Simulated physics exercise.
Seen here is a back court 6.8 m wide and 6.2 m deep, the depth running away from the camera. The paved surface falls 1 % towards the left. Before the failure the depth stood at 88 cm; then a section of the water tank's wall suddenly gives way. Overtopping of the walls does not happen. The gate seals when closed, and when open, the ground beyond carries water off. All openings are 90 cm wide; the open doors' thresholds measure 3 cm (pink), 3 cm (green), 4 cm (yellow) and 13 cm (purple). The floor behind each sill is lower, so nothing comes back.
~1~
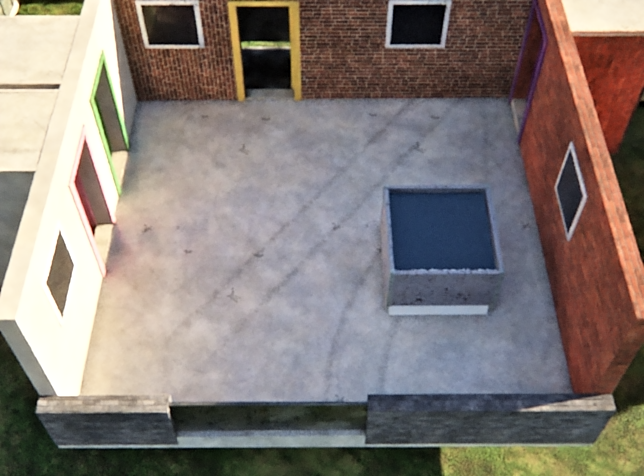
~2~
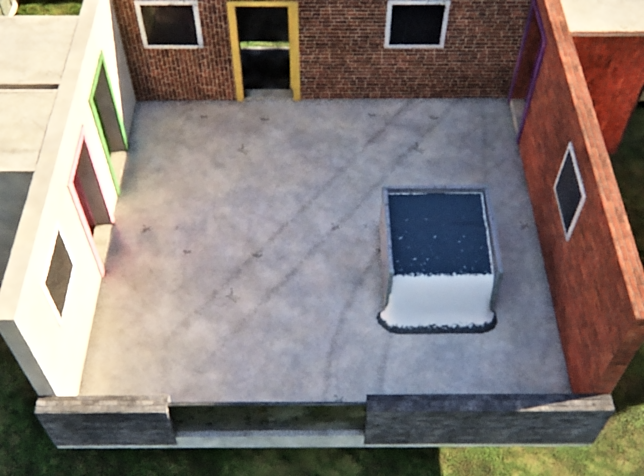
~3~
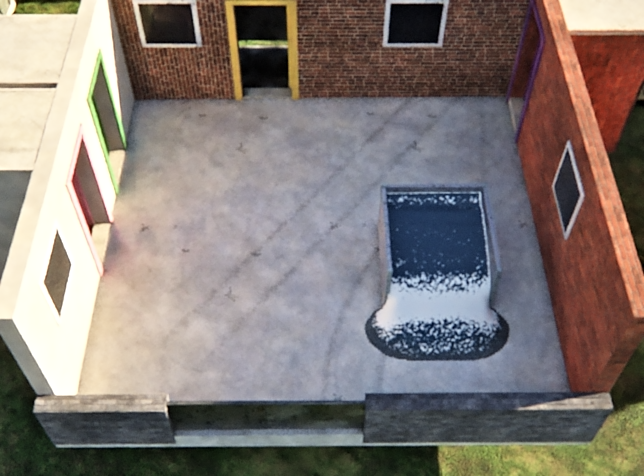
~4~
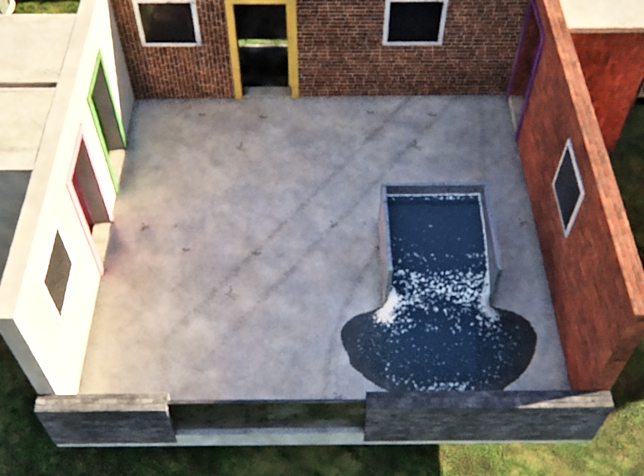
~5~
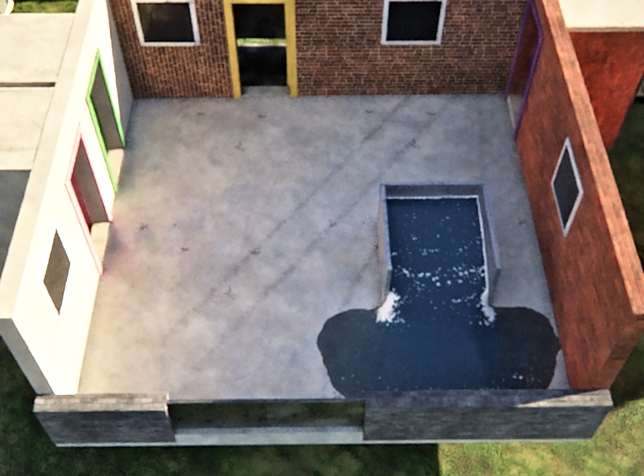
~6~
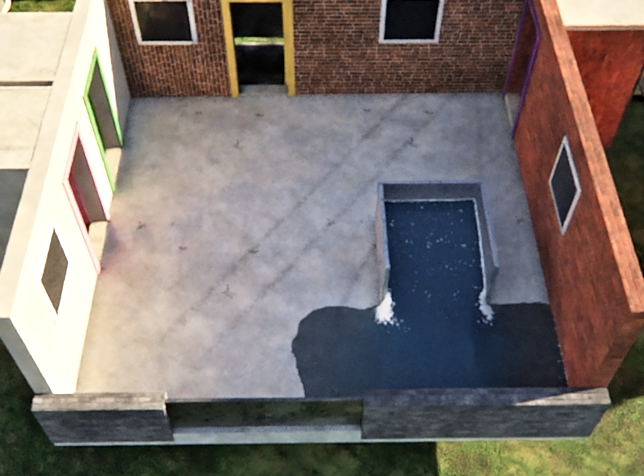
In this clip, a square tank of still, dark water stands in a walled courtyard until its near side opens; water pours out, foaming, and spreads across the paving towards the front wall and to both sides.
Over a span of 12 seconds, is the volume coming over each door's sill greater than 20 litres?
The pink door overtops the limit. The green door overtops the limit. The yellow door overtops the limit. The purple door remains shy of the limit.
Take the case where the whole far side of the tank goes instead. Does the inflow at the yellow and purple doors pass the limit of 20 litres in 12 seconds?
Here's how it goes: Yellow exceeds it, purple exceeds it.
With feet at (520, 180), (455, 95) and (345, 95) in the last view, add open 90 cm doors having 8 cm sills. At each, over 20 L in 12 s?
Note, doorways in listed order: Stays short, goes beyond, stays short.
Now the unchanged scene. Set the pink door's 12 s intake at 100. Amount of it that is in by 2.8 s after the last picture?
I'd put it at about 5 per cent by that point.
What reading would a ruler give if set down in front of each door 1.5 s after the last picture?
Centimetres: Pink 0 / green 0 / yellow 0 / purple 0.
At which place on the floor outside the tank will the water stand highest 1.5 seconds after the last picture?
That would be near pixel (568, 410).
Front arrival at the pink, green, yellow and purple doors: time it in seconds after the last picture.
Arrival: Pink 2.2 s, green 2.8 s, yellow 4.5 s, purple 2.6 s.
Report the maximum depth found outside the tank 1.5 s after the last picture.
Roughly 37 cm.
Then, 0.7 s after the last picture water covers 15 % of the floor and is deepest (59 cm) near (568, 410); pink door not reached, green door not reached, yellow door not reached, purple door not reached.
Then, 1.5 s after the last picture water covers 30 % of the floor and is deepest (37 cm) near (568, 410); pink door not reached, green door not reached, yellow door not reached, purple door not reached.
Then, 2.8 s after the last picture water covers 55 % of the floor and is deepest (22 cm) near (71, 418); pink door 9 cm at the sill, 2 L in, green door not reached, yellow door not reached, purple door 7 cm at the sill, 0 L in.
Then, 6.3 s after the last picture water covers 85 % of the floor and is deepest (13 cm) near (129, 109); pink door 6 cm at the sill, 43 L in, green door 5 cm at the sill, 6 L in, yellow door 8 cm at the sill, 5 L in, purple door 8 cm at the sill, 7 L in.
Then, 11.3 s after the last picture water covers 95 % of the floor and is deepest (9 cm) near (100, 265); pink door 9 cm at the sill, 75 L in, green door 8 cm at the sill, 87 L in, yellow door 6 cm at the sill, 47 L in, purple door 2 cm at the sill, 7 L in.
